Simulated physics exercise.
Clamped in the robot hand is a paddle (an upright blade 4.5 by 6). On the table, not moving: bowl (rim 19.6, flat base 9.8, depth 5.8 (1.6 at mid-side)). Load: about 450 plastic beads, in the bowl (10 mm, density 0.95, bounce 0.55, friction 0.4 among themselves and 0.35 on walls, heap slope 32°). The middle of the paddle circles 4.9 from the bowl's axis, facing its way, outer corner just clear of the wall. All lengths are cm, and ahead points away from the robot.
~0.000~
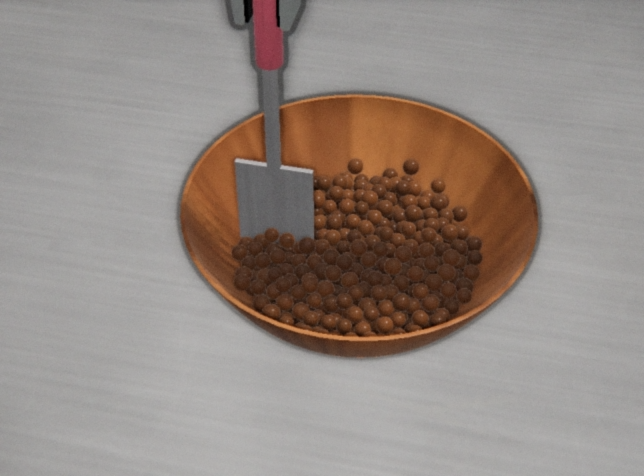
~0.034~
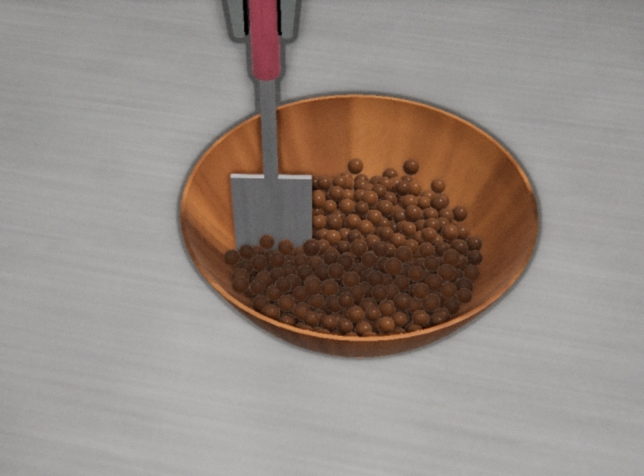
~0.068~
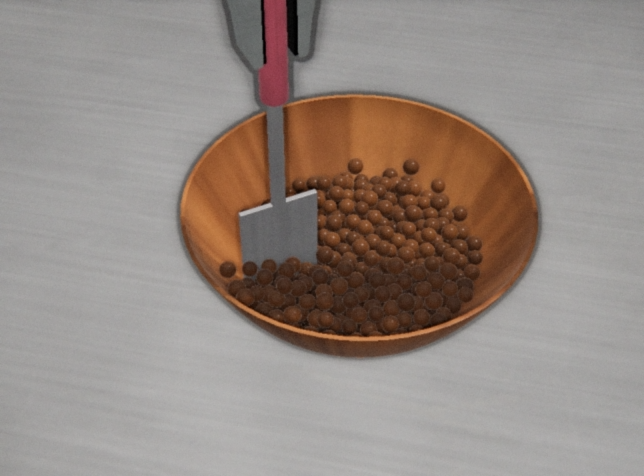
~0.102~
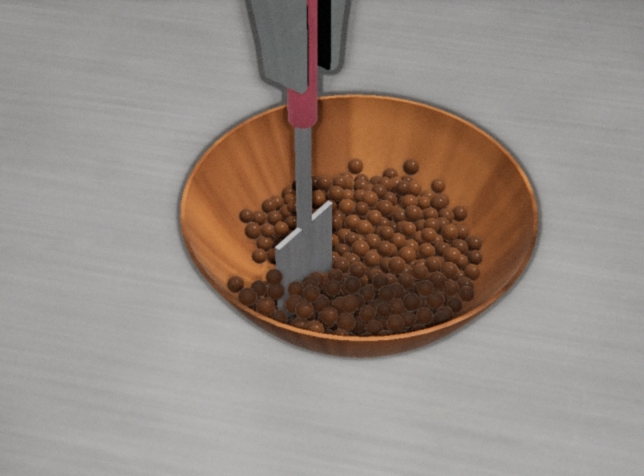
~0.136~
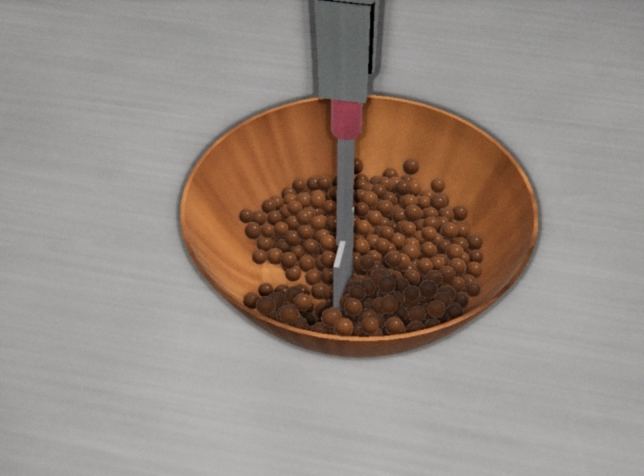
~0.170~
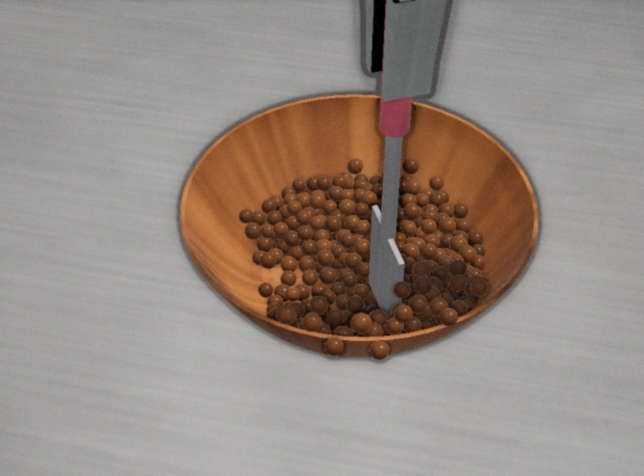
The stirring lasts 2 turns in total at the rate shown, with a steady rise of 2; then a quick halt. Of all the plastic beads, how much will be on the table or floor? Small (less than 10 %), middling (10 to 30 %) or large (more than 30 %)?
Share on the table or floor: Middling (10 to 30 %).
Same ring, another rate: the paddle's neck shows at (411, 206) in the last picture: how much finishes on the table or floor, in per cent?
About 20 per cent.
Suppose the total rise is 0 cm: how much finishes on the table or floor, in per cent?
About 35 per cent.
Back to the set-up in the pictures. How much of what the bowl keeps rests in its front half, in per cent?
About 55 per cent.
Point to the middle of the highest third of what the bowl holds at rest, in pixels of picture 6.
Near (349, 268).
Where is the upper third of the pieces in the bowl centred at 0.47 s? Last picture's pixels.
Around (264, 219).
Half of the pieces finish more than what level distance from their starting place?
About 5 cm.
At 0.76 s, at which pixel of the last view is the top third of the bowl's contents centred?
At about (349, 269).
After 0.47 s, 353° round, highest piece 8 above the table; 391 in the bowl, 44 on the table or floor, 16 in flight or on the tool.
After 0.76 s, 227° round, highest piece 7 above the table; 379 in the bowl, 72 on the table or floor.
After 1.11 s, 0° round, highest piece 4 above the table; 378 in the bowl, 73 on the table or floor.
After 1.81 s, 0° round, highest piece 4 above the table; 378 in the bowl, 73 on the table or floor.
At rest, 378 in the bowl, 73 on the table or floor. That is 16 % on the table or floor.
